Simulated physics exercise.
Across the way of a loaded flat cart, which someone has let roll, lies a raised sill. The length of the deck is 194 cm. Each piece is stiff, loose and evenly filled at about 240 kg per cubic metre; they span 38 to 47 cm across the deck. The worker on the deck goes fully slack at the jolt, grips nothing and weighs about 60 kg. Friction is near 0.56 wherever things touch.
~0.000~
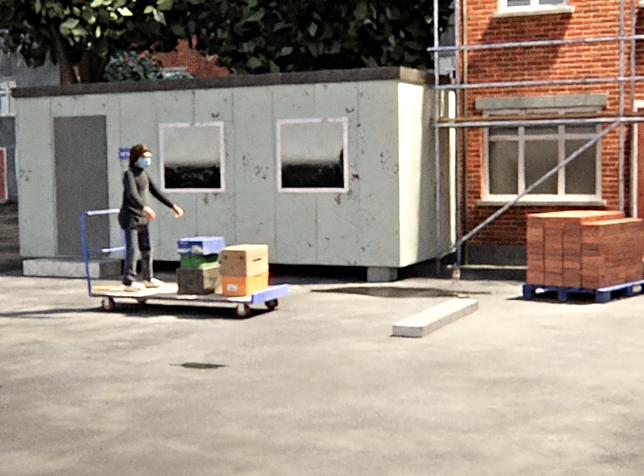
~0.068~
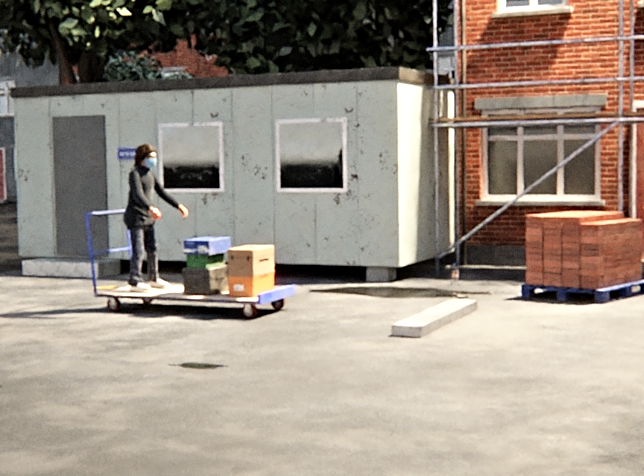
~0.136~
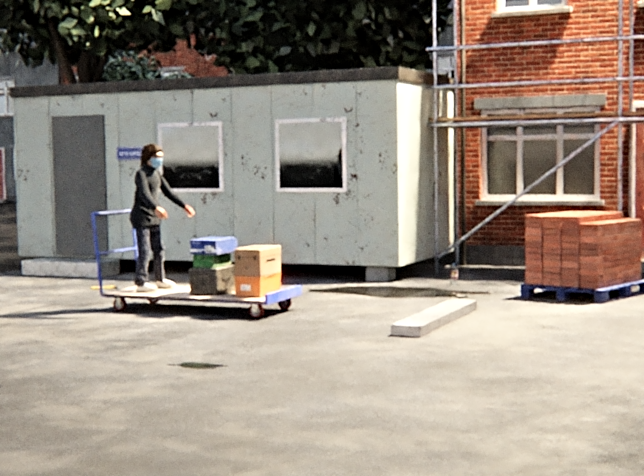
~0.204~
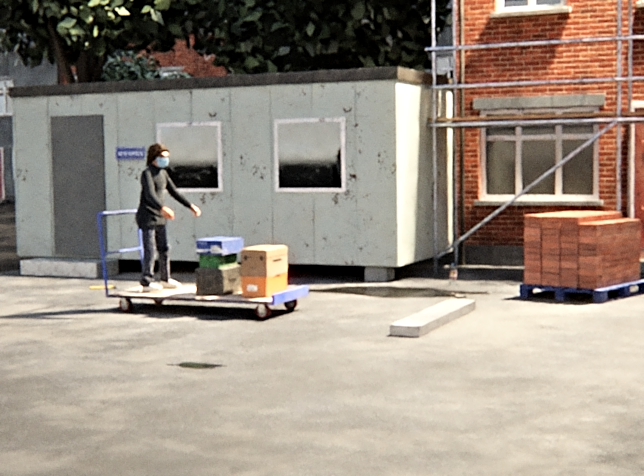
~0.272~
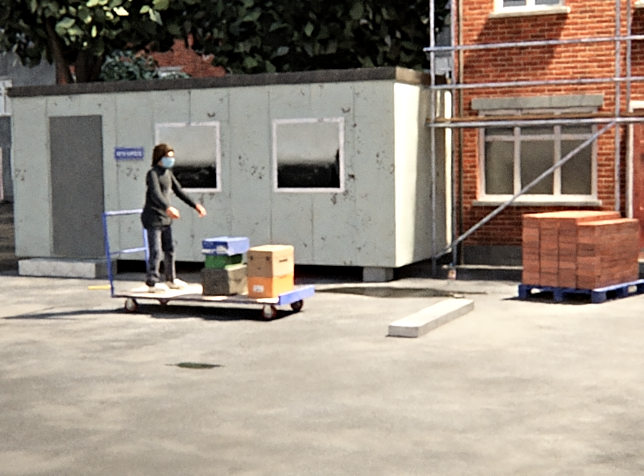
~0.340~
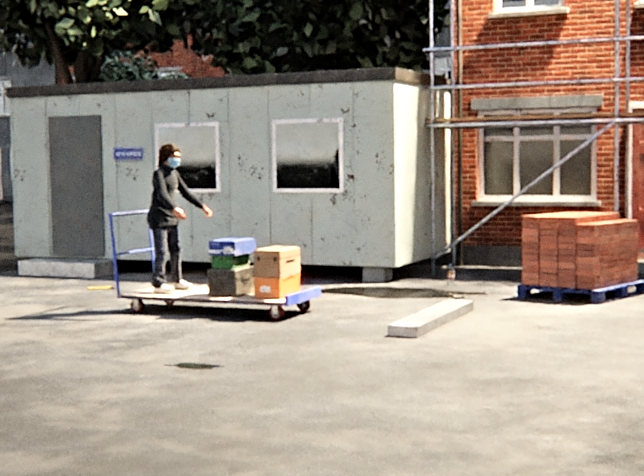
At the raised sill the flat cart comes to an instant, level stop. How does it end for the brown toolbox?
The brown toolbox is still aboard.
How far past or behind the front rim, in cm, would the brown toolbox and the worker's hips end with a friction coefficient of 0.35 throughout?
In that case the brown load finishes 60 cm past the rim, with the hips 130 cm behind.
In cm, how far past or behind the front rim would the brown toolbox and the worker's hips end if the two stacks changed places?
Result: Brown 70 cm behind rim; hips 130 cm behind rim.
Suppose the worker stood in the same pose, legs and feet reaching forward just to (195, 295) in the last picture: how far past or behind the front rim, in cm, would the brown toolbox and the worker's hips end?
The brown one would stop 10 cm behind the front rim and the hips 120 cm behind it.
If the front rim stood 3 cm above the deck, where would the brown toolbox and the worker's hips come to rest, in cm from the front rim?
Rest positions from the front rim: Brown 10 cm behind; hips 130 cm behind.
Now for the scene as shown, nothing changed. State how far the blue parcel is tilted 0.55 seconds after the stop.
Some 0°.
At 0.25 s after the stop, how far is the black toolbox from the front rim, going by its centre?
Behind the rim by about 70 cm.
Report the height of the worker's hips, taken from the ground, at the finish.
Roughly 50 cm.
The wheels strike at 1.37 s.
After 1.62 s the brown toolbox is 15 cm behind the rim, tilted 0°, near (414, 265) in the last picture's view.
After 1.92 s the brown toolbox is 15 cm behind the rim, tilted 0°, near (414, 266) in the last picture's view.
After 2.37 s the brown toolbox is 15 cm behind the rim, tilted 0°, near (414, 266) in the last picture's view.
Final state at 2.9 s, nothing is past the rim; behind it, orange tote, green carton, brown toolbox, blue parcel, black toolbox and the worker's hips.
